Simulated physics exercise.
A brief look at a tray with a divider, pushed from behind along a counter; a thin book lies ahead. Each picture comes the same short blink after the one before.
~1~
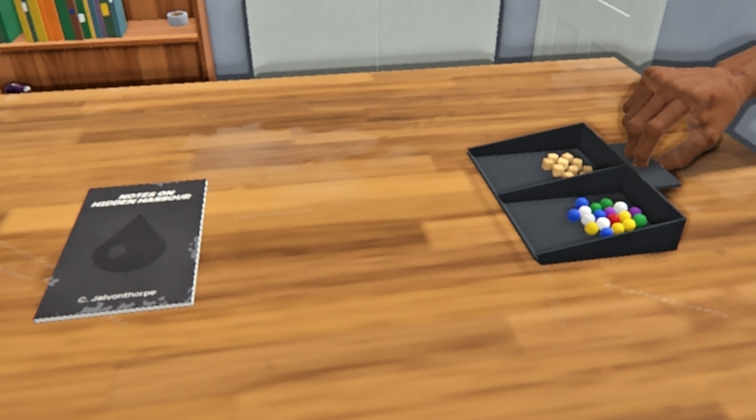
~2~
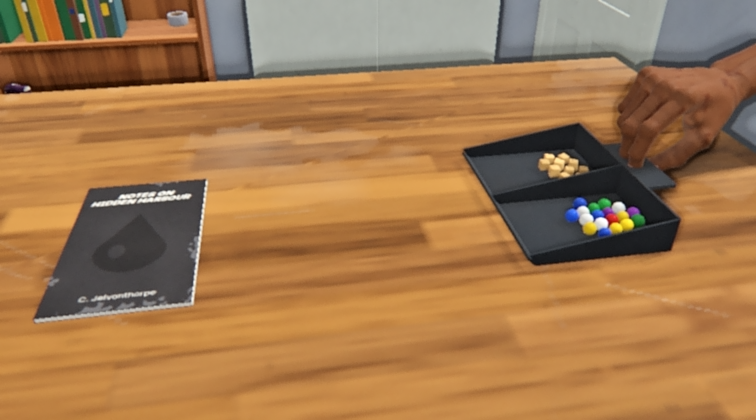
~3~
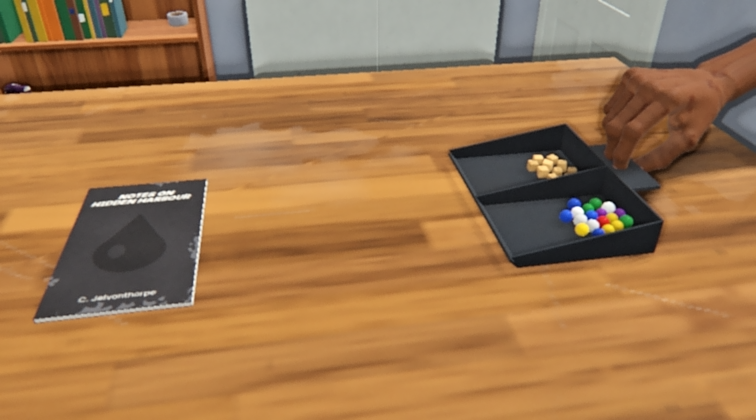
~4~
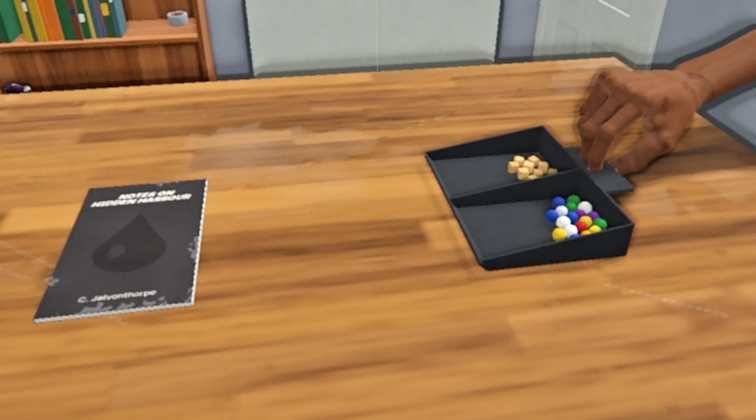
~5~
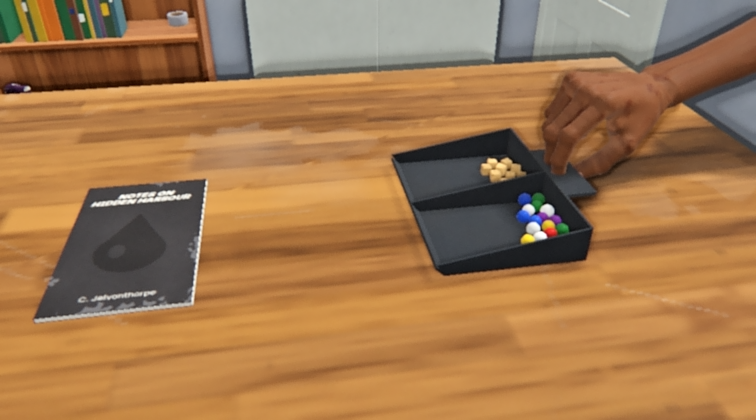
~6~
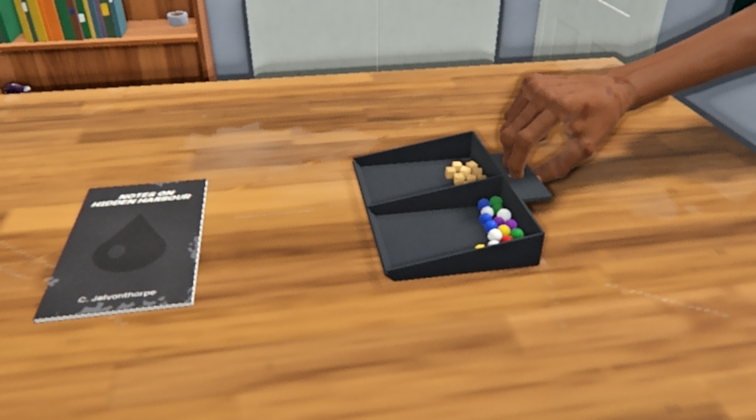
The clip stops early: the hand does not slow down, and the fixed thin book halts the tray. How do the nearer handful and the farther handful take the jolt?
In this case the nearer handful sheds part of its load, and the farther handful is kept in too.
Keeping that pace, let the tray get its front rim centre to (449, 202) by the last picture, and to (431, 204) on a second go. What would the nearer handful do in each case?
At first it stays put inside, and after that it stays put inside.
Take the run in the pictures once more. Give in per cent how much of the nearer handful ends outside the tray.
Result: Around 40 percent.
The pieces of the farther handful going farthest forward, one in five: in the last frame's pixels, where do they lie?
About (213, 199).
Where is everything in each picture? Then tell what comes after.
The first frame shows front rim at (496, 198), at rest; thin book at (124, 271); nearer handful at (599, 216), a few round plastic beads; farther handful at (573, 171), a few small wooden cubes.
The second frame shows front rim at (491, 198), hardly any of the way covered; farther handful at (569, 172).
The third frame shows front rim at (475, 200), a small part of the way covered; nearer handful at (591, 217).
The fourth frame shows front rim at (449, 202), about a quarter of the way covered; farther handful at (538, 174).
The fifth frame shows front rim at (411, 206), about a third of the way covered; nearer handful at (548, 227).
The sixth frame shows front rim at (367, 210), about half of the way covered; thin book at (124, 271); nearer handful at (504, 231); farther handful at (471, 180).
Then, 0.10 s past the last view, tray still sliding, front rim near (284, 218); nearer handful all inside; farther handful all inside.
Then, 0.30 s past the last view, tray stopped at the thin book; nearer handful all inside, moved towards the front rim; farther handful all inside, moved towards the front rim.
Then, 0.51 s past the last view, tray stopped at the thin book; nearer handful about half out of the tray; farther handful all inside, moved towards the front rim.
Finally, tray stopped at the thin book; nearer handful about half out of the tray; farther handful all inside, moved towards the front rim.
